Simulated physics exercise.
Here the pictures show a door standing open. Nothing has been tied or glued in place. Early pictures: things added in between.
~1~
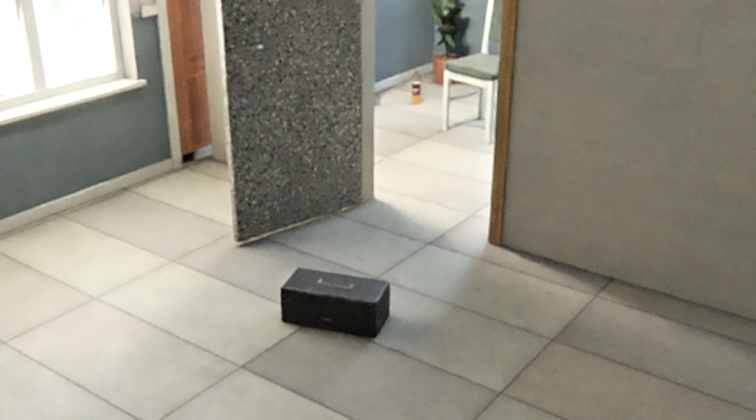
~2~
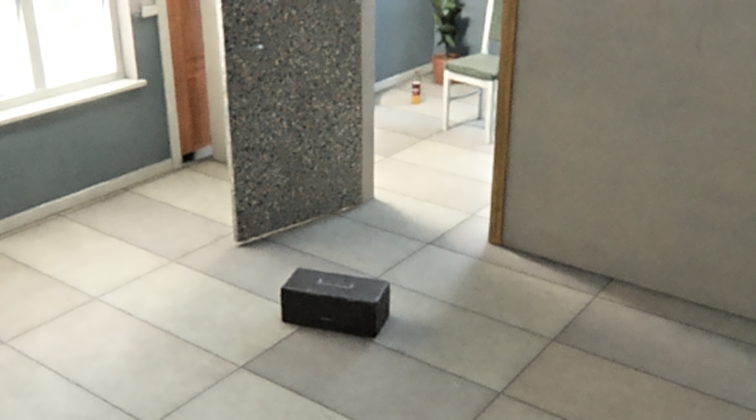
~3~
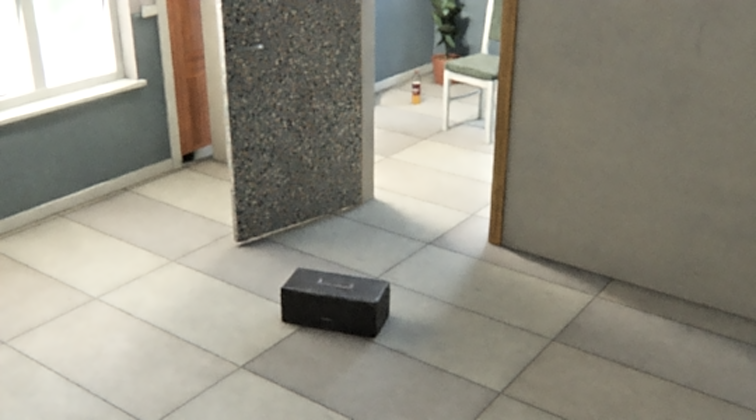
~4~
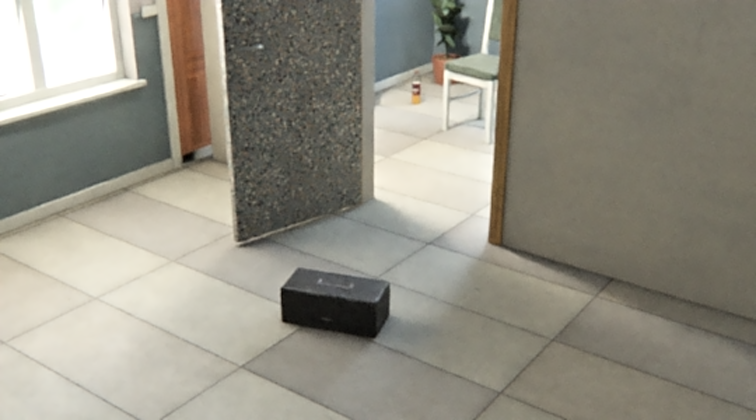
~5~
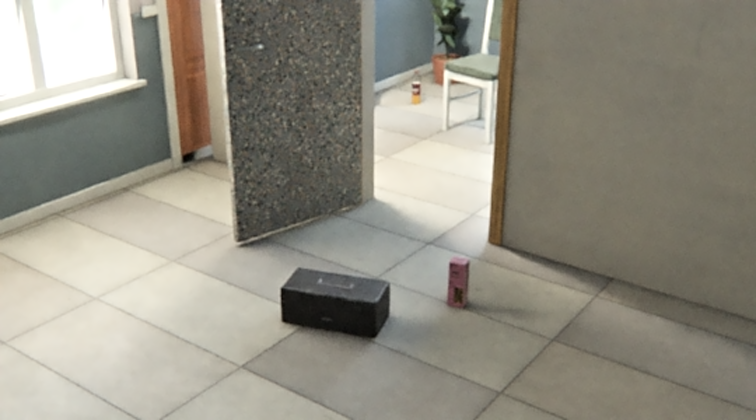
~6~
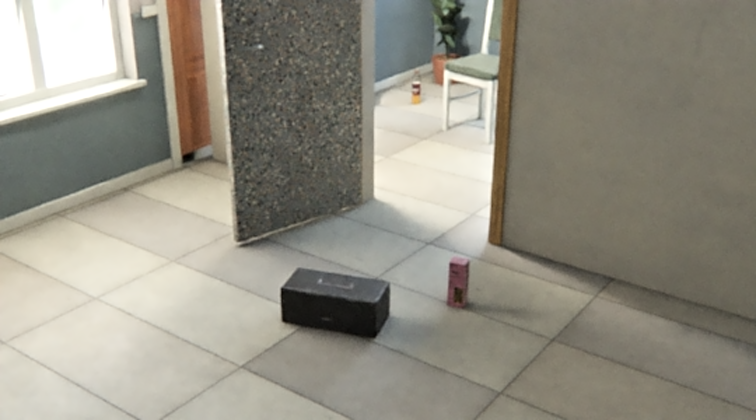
A small pink carton is the only thing that changes, appearing abruptly on the tiles right of a black toolbox late on, with nobody in sight. The room, seen from slightly above, has pale floor tiles, a window at left and a grey wall at right. A speckled dark door stands open and still, a green-seated white chair and plant sit beyond, and the camera stays fixed.
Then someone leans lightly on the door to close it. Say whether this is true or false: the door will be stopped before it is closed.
False, it closes fully.
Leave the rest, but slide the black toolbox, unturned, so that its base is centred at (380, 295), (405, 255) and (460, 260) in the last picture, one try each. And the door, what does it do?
Try 1 - swings fully home; try 2 - gets caught; try 3 - gets caught.
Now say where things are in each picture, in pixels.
Door wide open and still; black toolbox (336, 302), in the first frame.
Door wide open and still; black toolbox (336, 302), in the second frame.
Door wide open and still; black toolbox (336, 302), in the third frame.
Door wide open and still; black toolbox (336, 302), in the fourth frame.
Door wide open and still; black toolbox (336, 302), in the fifth frame.
Door wide open and still; pink carton (458, 282); black toolbox (336, 302), in the sixth frame.
Then, 0.60 s on from there, open by 89°.
Then, 1.20 s on from there, open by 60°.
Then, 1.70 s on from there, open by 34°.
Then, 2.10 s on from there, open by 13°.
In the end, open by 0°; both unmoved. At the end, from the last picture's camera, pink carton near (458, 282).
